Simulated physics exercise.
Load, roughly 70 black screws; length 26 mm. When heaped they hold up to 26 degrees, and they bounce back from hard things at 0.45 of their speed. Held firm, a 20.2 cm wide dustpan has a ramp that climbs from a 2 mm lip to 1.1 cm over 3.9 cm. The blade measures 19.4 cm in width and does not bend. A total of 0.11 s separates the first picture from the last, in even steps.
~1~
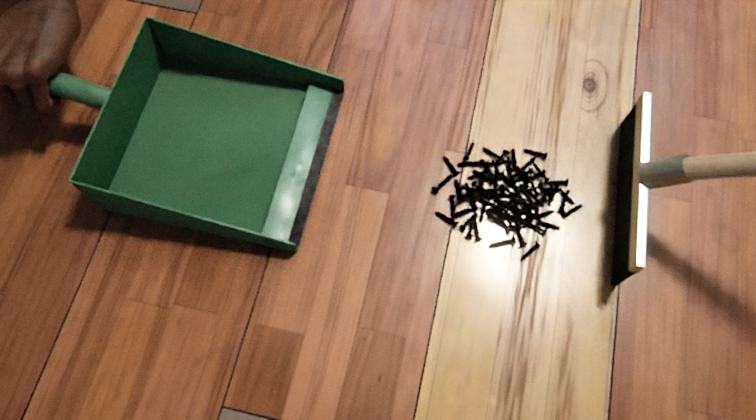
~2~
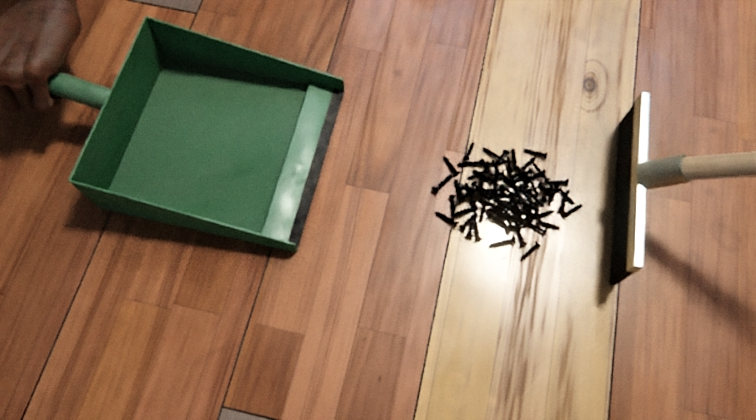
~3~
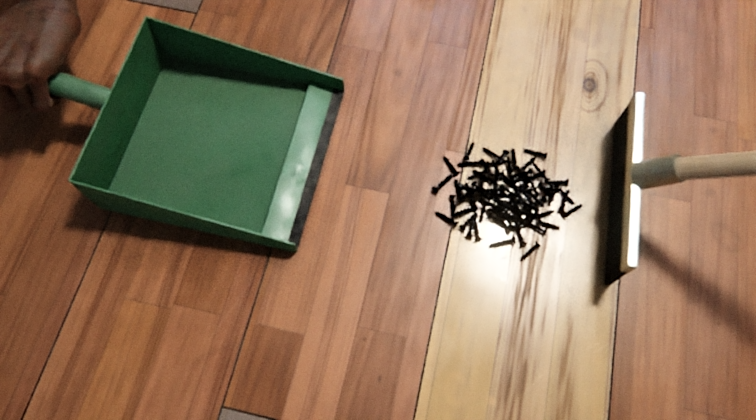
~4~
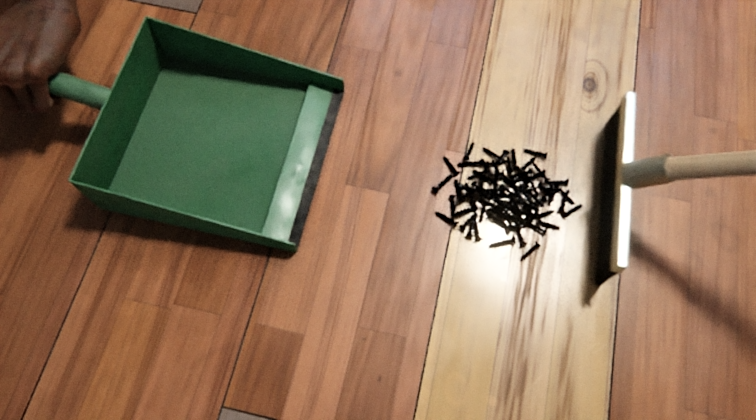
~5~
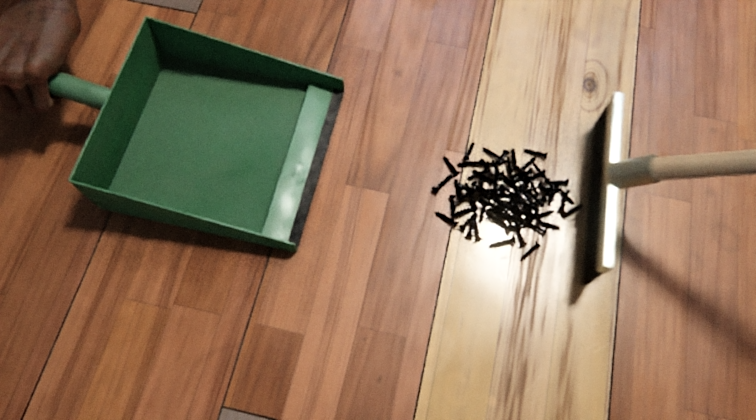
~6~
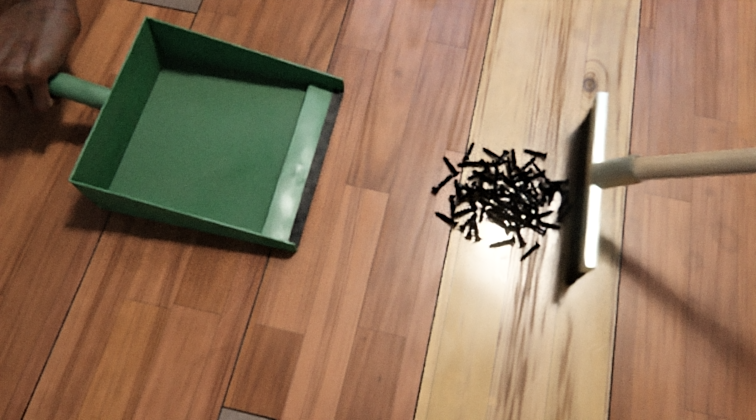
A hand holding a green dustpan still on a wooden floor while a broom-like blade slides left, just reaching scattered black screws.
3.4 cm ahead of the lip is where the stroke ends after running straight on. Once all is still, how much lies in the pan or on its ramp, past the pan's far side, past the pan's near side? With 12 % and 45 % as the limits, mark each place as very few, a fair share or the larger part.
My call: Pan: A fair share; far side: Very few; near side: Very few.
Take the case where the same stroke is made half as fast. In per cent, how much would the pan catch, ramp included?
It would be around 20 per cent.
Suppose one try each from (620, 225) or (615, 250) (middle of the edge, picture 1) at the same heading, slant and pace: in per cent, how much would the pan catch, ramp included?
Estimates: 30 percent and 20 percent.
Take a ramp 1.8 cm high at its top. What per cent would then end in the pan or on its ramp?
In that case roughly 20 percent.
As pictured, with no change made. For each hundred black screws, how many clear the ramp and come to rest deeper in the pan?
I'd put it near 10 per cent.
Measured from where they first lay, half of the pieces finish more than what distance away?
It works out to roughly 22 cm.
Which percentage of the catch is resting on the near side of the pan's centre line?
Roughly 80 percent.
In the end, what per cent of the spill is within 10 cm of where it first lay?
That share is some 0 percent.
Then, 0.17 s after the last picture, middle of the blade 15 cm from the lip; 0 % over the lip, far side 0 %, near side 0 %.
Then, 0.28 s after the last picture, middle of the blade 7 cm from the lip; 0 % over the lip, far side 0 %, near side 0 %.
Then, 0.52 s after the last picture, middle of the blade 4 cm from the lip; 30 % over the lip, far side 5 %, near side 5 %.
In the end, pan 30 %, far side 5 %, near side 5 %, in front of the lip or behind the blade 60 %.
